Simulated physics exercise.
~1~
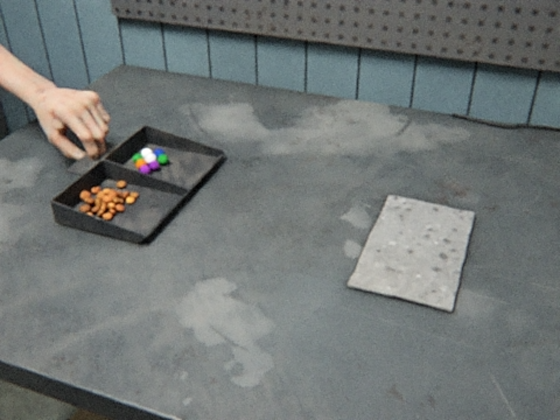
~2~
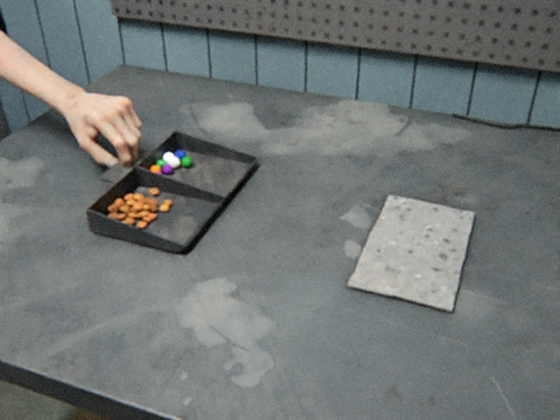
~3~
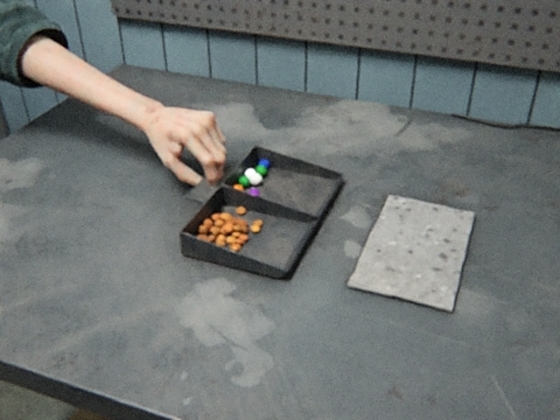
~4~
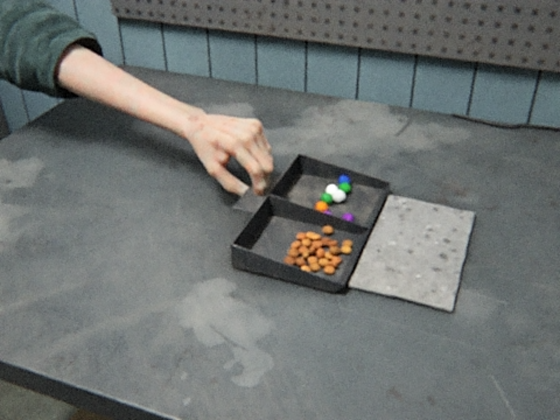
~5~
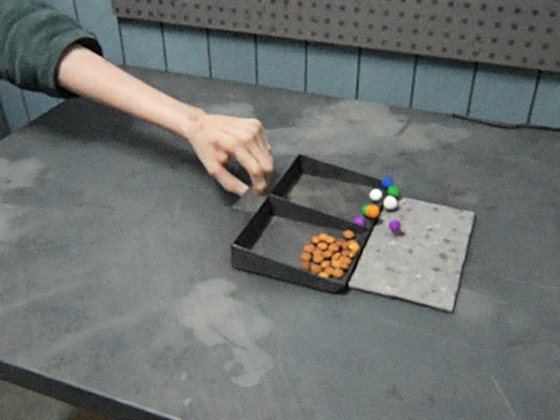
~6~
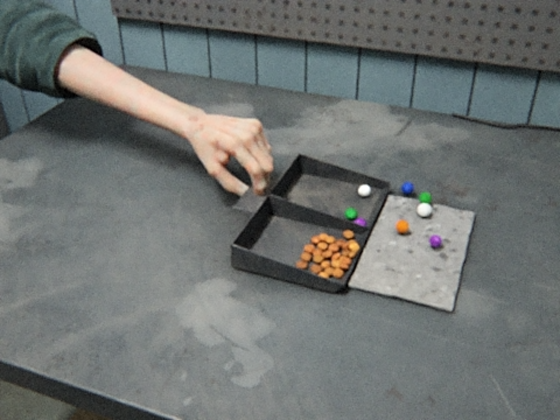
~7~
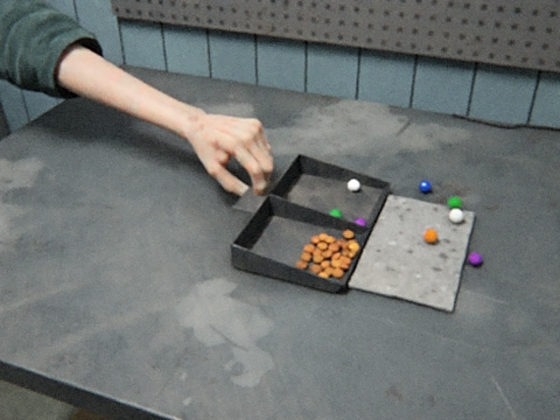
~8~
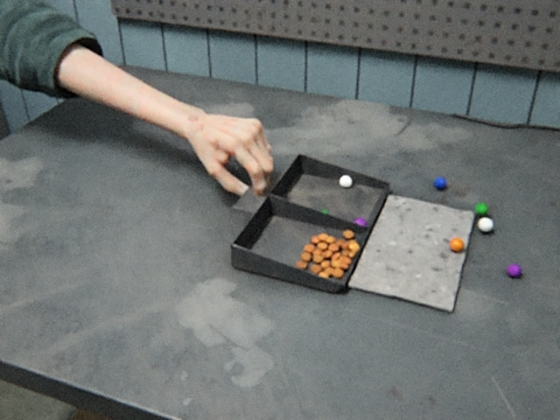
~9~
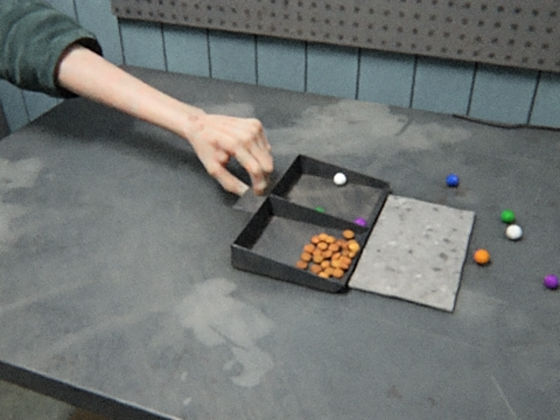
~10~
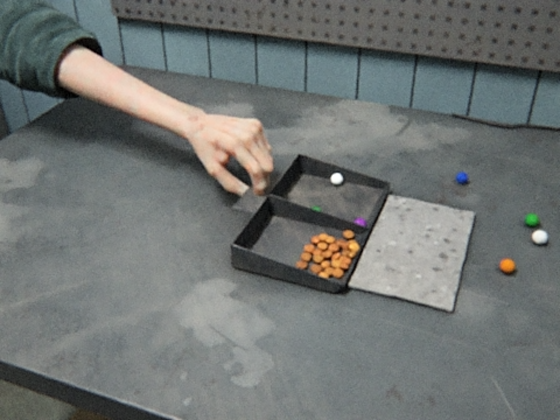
Hand sliding a black divided tray right into a slab, coloured balls mostly rolling out, brown pieces shifting but staying inside.
